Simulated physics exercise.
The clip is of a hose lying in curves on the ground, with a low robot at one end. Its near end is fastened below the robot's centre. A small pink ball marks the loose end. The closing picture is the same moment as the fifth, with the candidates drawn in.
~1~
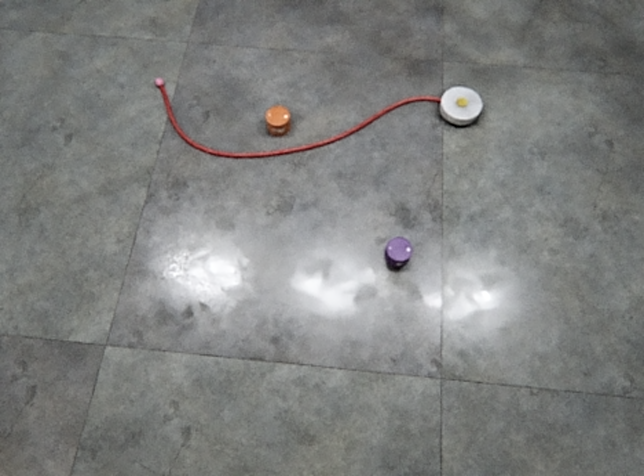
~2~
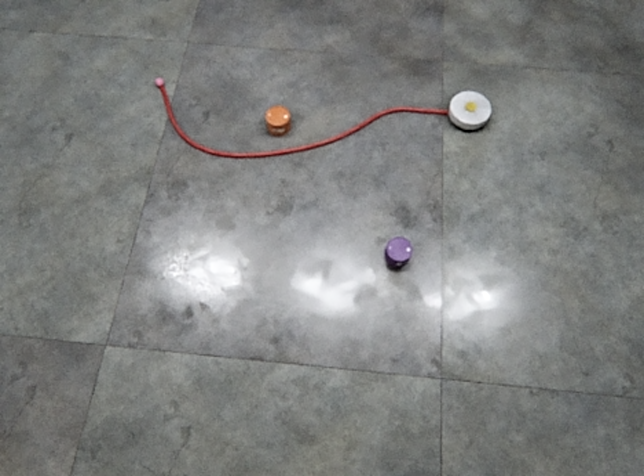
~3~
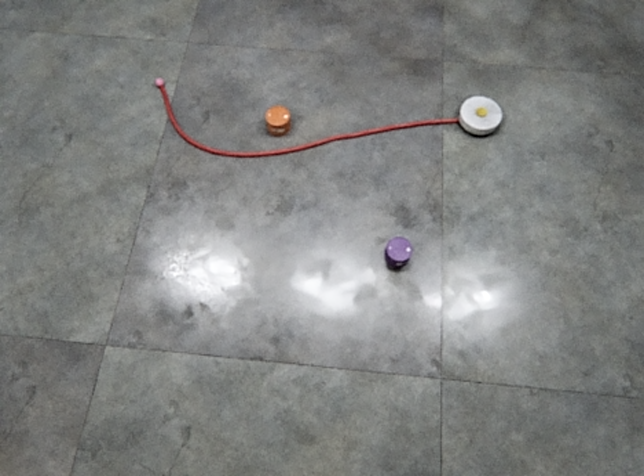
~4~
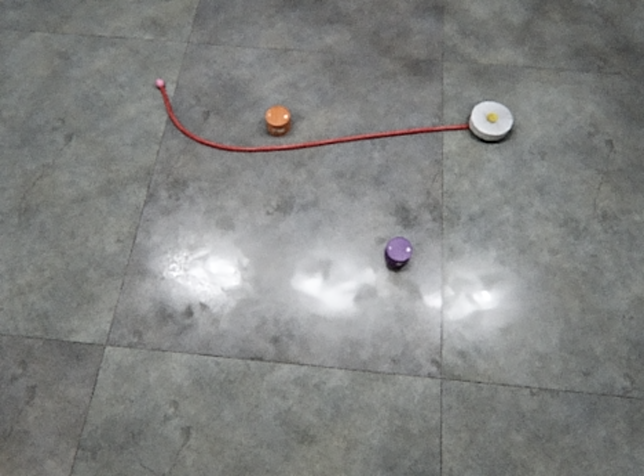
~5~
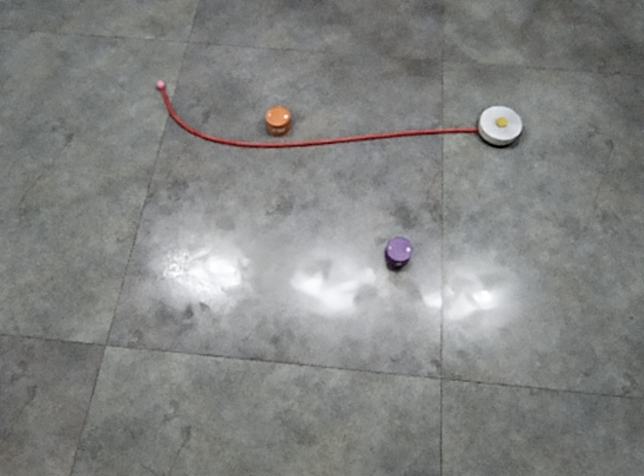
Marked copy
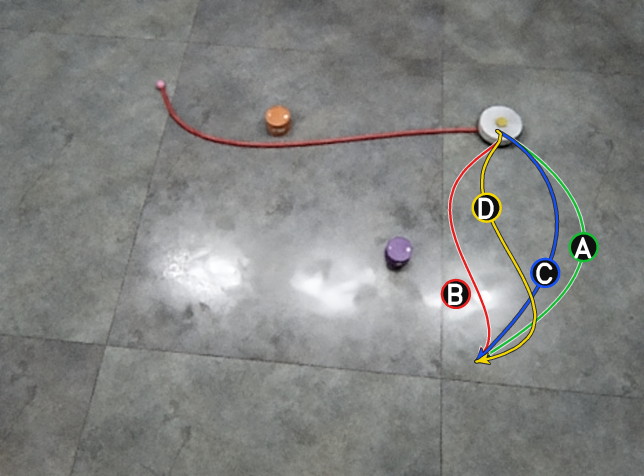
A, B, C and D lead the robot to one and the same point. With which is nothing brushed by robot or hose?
Choose route D.
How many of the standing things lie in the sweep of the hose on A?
In all, one.
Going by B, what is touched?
It meets the purple tub.
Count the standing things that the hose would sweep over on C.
One.
On the marked copy, A from (497, 131) via (584, 247) to (480, 360); B from (497, 131) via (452, 226) to (478, 360); C from (497, 131) via (555, 245) to (476, 362); D from (497, 131) via (508, 250) to (476, 362).
With D. Early on, robot (491, 210), middle of the hose (309, 143), free end (161, 86).
Further on, robot (538, 312), middle of the hose (360, 187), free end (194, 113).
At the end, robot (479, 360), middle of the hose (367, 193), free end (202, 117); nothing has been touched.
As for the rest, A meets the orange pot; B meets the purple tub; C meets the orange pot.
